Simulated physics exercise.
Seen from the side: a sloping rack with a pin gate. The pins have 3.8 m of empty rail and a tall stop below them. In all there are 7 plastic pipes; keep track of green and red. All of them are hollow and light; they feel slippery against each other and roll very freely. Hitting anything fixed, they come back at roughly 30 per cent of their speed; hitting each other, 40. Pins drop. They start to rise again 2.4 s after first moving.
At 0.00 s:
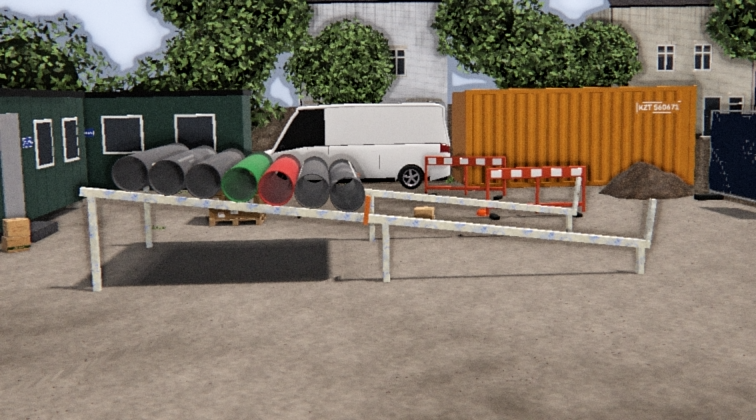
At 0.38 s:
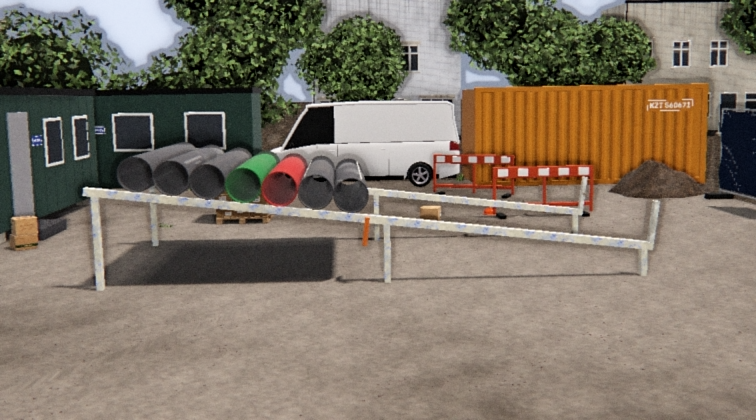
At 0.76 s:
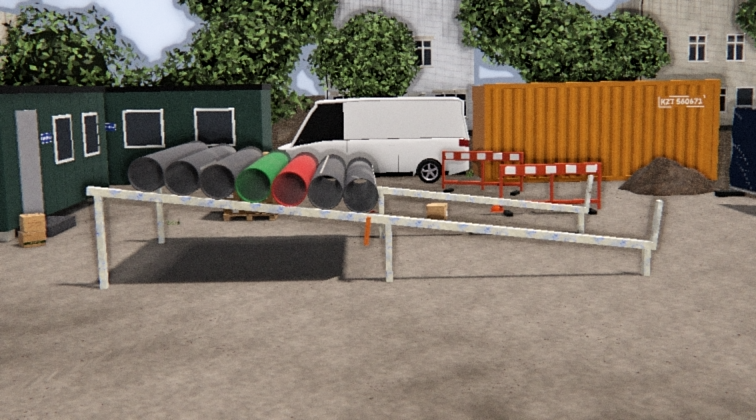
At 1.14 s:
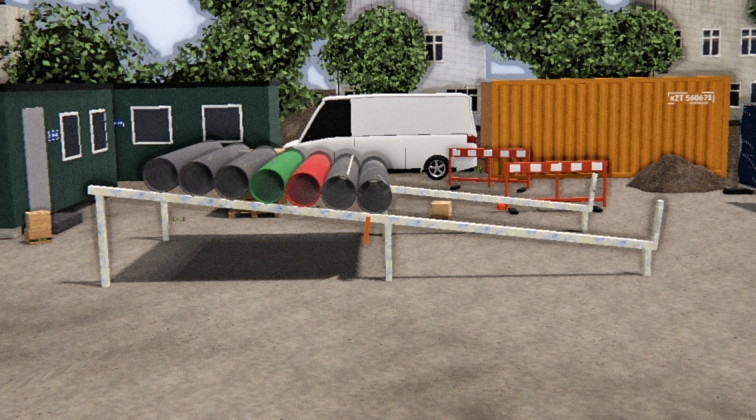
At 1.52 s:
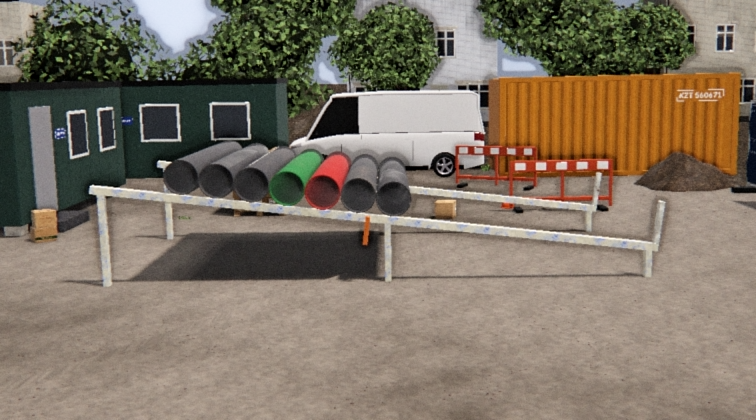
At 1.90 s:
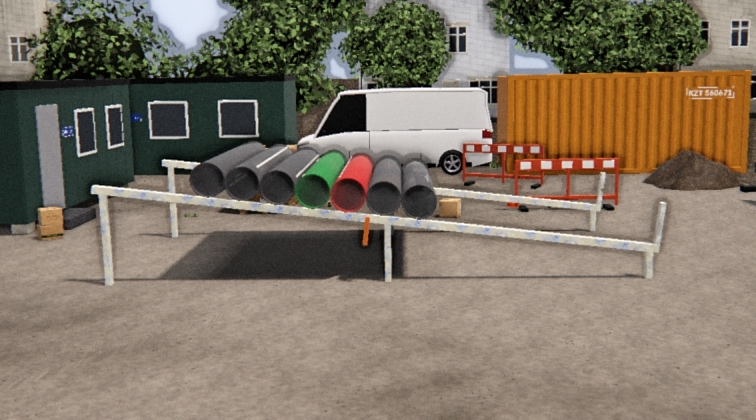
In a yard, seven pipes, one green and one red, roll rightward down a sloping rack.
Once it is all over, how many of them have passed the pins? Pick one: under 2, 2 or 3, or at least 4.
The count is at least 4.
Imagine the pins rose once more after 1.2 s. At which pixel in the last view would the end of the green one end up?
It would finish close to (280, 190) in the last picture.
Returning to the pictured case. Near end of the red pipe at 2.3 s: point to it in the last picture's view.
At about (382, 199).
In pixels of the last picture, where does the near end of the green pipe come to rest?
It comes to rest around (534, 214).
By 2.1 s, green is on the rails, 55 cm above the pins, rolling right; red is on the rails, 5 cm above the pins, rolling right; 2 through so far.
By 2.3 s, green is on the rails, 30 cm above the pins, rolling right; red is on the rails, 15 cm below the pins, rolling right; 3 through so far.
By 2.5 s, green is on the rails, 5 cm above the pins, rolling right; red is on the rails, 40 cm below the pins, rolling right; 3 through so far.
By 2.7 s, green is in the air, 15 cm below the pins, rolling right; red is on the rails, 70 cm below the pins, rolling right; 4 through so far.
Finally (4.8 s), green is on the rails, 215 cm below the pins; red is on the rails, 260 cm below the pins; 4 through so far.
